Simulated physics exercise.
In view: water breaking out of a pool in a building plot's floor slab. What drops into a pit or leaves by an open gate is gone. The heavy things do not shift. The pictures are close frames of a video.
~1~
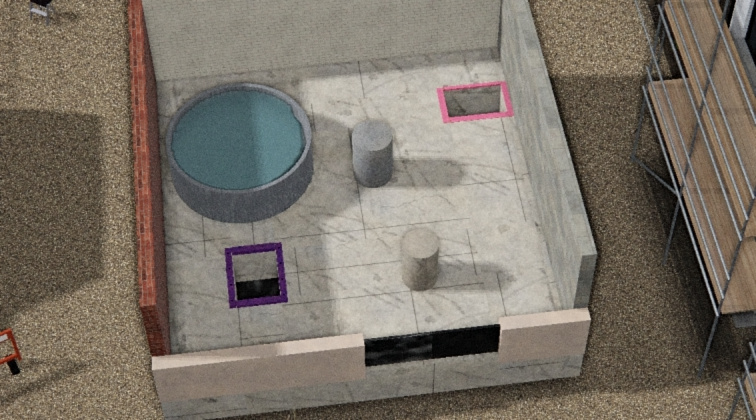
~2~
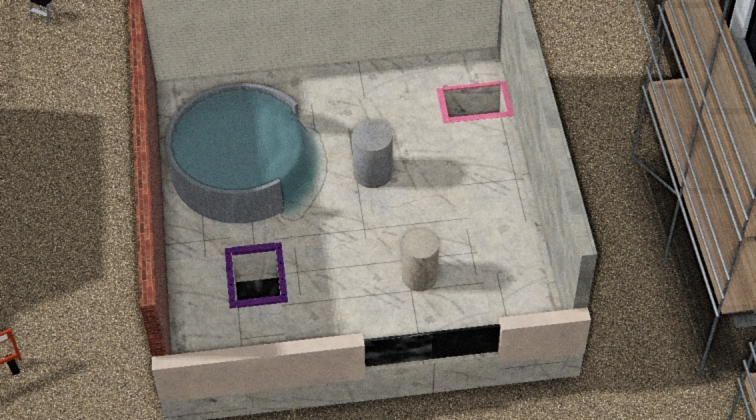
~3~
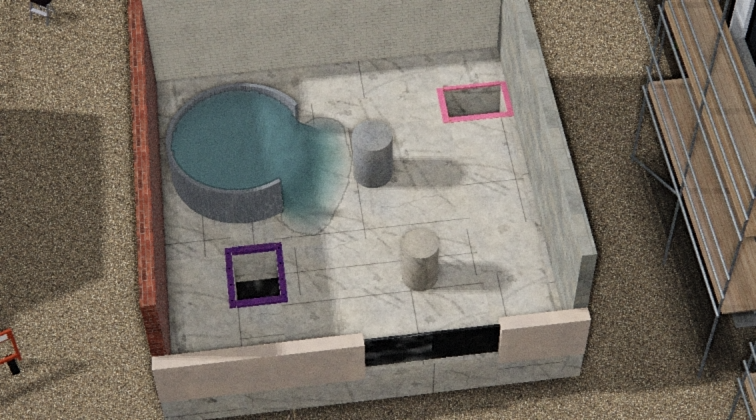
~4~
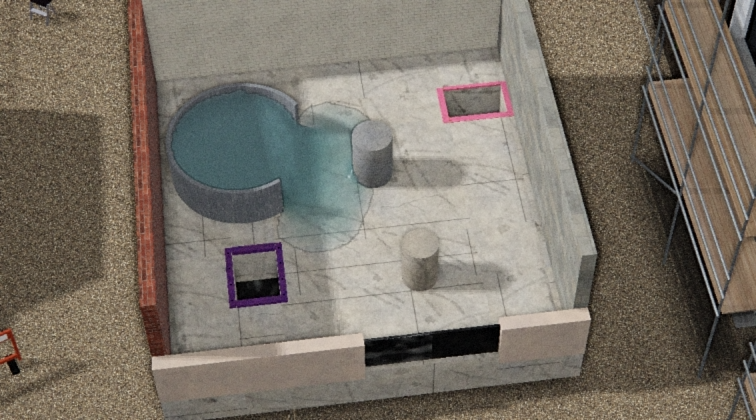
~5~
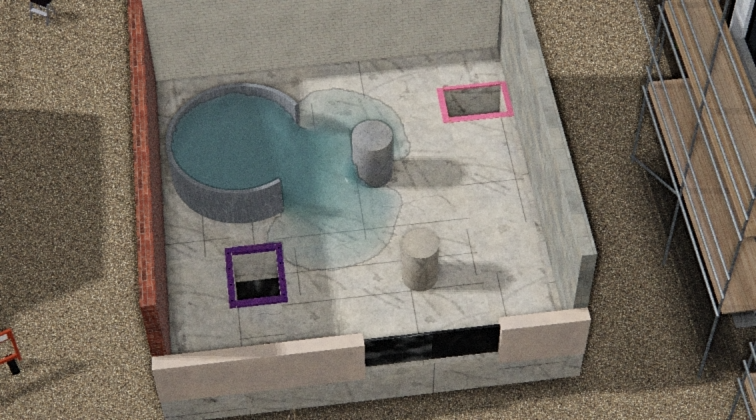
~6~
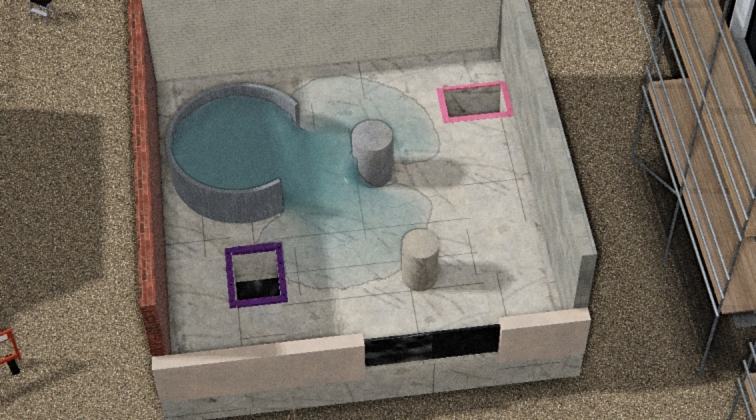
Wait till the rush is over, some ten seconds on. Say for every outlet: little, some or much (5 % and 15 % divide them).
One by one: The gate takes under 5 %; the purple pit takes under 5 %; the pink pit takes over 15 %.
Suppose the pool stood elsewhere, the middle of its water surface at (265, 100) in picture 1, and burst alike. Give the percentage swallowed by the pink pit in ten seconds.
Per cent: Pink 45.
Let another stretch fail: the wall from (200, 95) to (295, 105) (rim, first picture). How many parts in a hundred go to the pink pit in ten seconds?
Roughly, in per cent: Pink 45.
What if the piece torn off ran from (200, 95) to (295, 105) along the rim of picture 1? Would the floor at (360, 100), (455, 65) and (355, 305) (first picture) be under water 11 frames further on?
One after the other: Under water, wet, clear.
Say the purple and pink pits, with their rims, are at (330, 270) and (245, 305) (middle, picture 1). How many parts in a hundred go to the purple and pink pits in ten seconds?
In per cent: Purple 14, pink 10.
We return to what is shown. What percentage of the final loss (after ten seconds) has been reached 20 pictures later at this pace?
Roughly 35 per cent.
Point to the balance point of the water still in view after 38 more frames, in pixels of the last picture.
Around (381, 220).
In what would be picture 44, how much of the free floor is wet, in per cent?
I make it 90 per cent.
A moment on, water covers 55 % of the floor; the gate 0 %, the purple pit 0 %, the pink pit 1 %.
Next, water covers 65 % of the floor; the gate 0 %, the purple pit 0 %, the pink pit 4 %.
Then, water covers 75 % of the floor; the gate 0 %, the purple pit 0 %, the pink pit 11 %.
Later, water covers 90 % of the floor; the gate 0 %, the purple pit 0 %, the pink pit 20 %.
In the end, water covers 100 % of the floor; the gate 0 %, the purple pit 1 %, the pink pit 30 %.
